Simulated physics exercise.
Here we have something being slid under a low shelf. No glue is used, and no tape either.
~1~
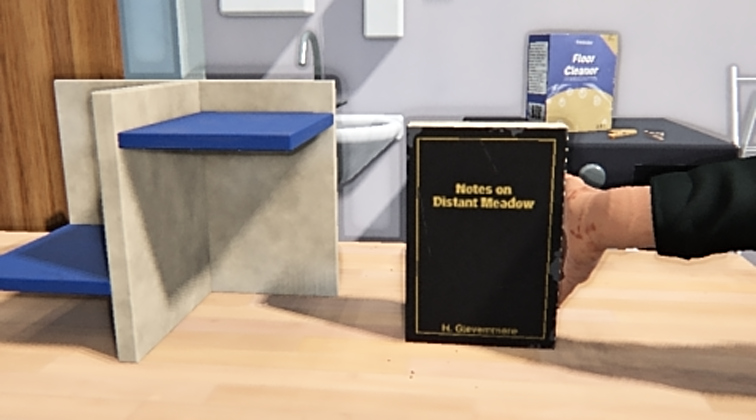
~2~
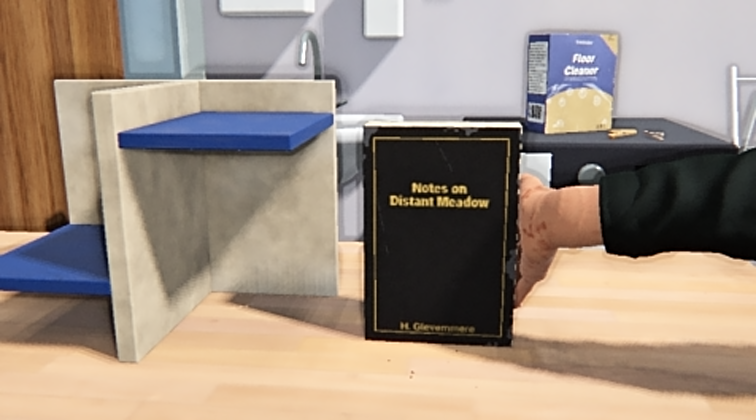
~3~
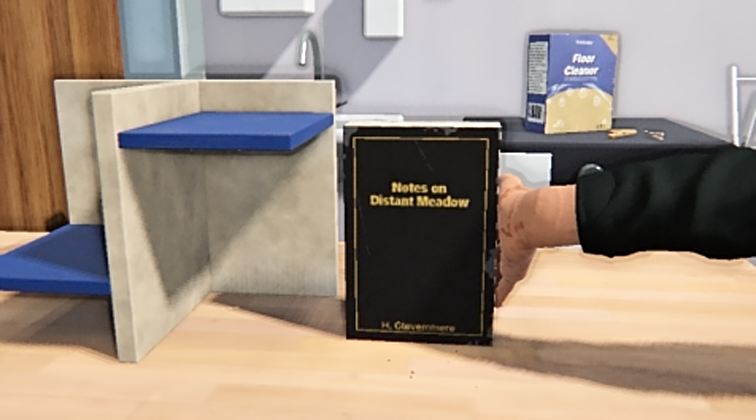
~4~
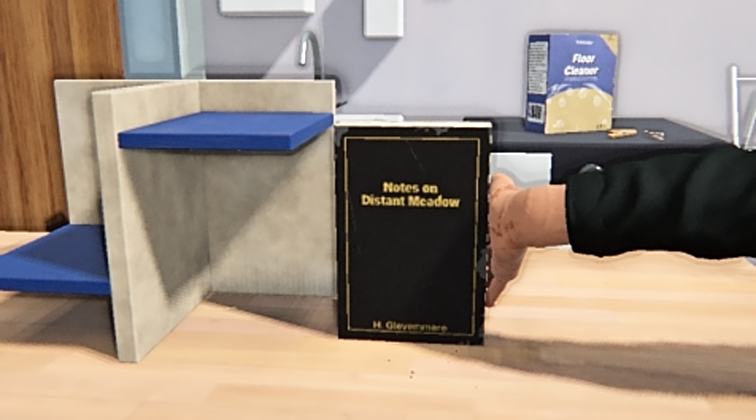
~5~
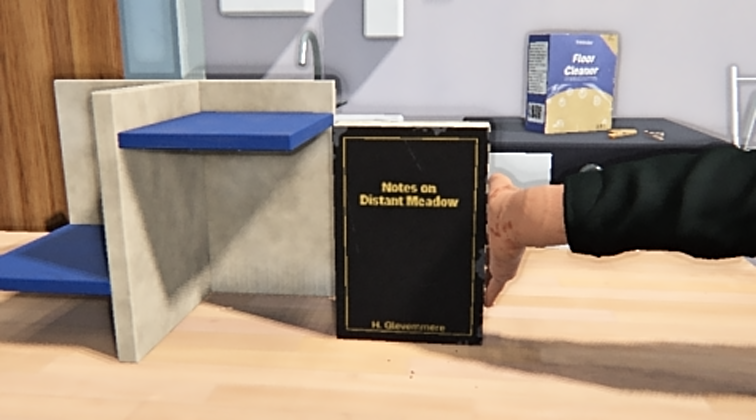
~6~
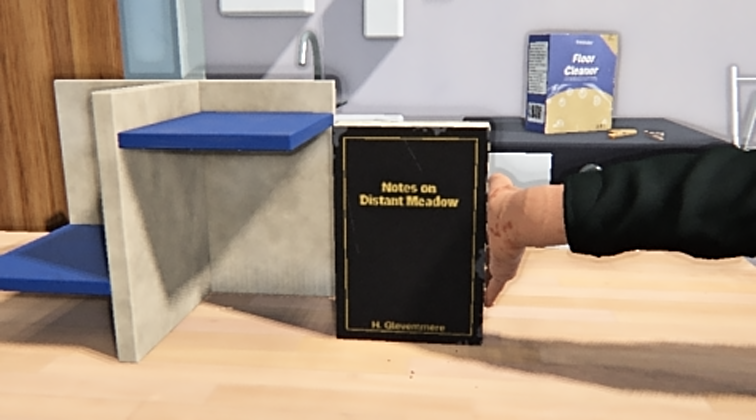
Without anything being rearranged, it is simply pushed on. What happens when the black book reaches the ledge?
It is too high.
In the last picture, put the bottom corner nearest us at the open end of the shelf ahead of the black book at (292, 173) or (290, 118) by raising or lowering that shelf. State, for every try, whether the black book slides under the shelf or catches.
At the first height it is blocked; at the second it passes under.
Then, 0.38 s on from there, black book sliding up to the opening near (389, 233).
In the end, the black book is too tall, near (389, 233).
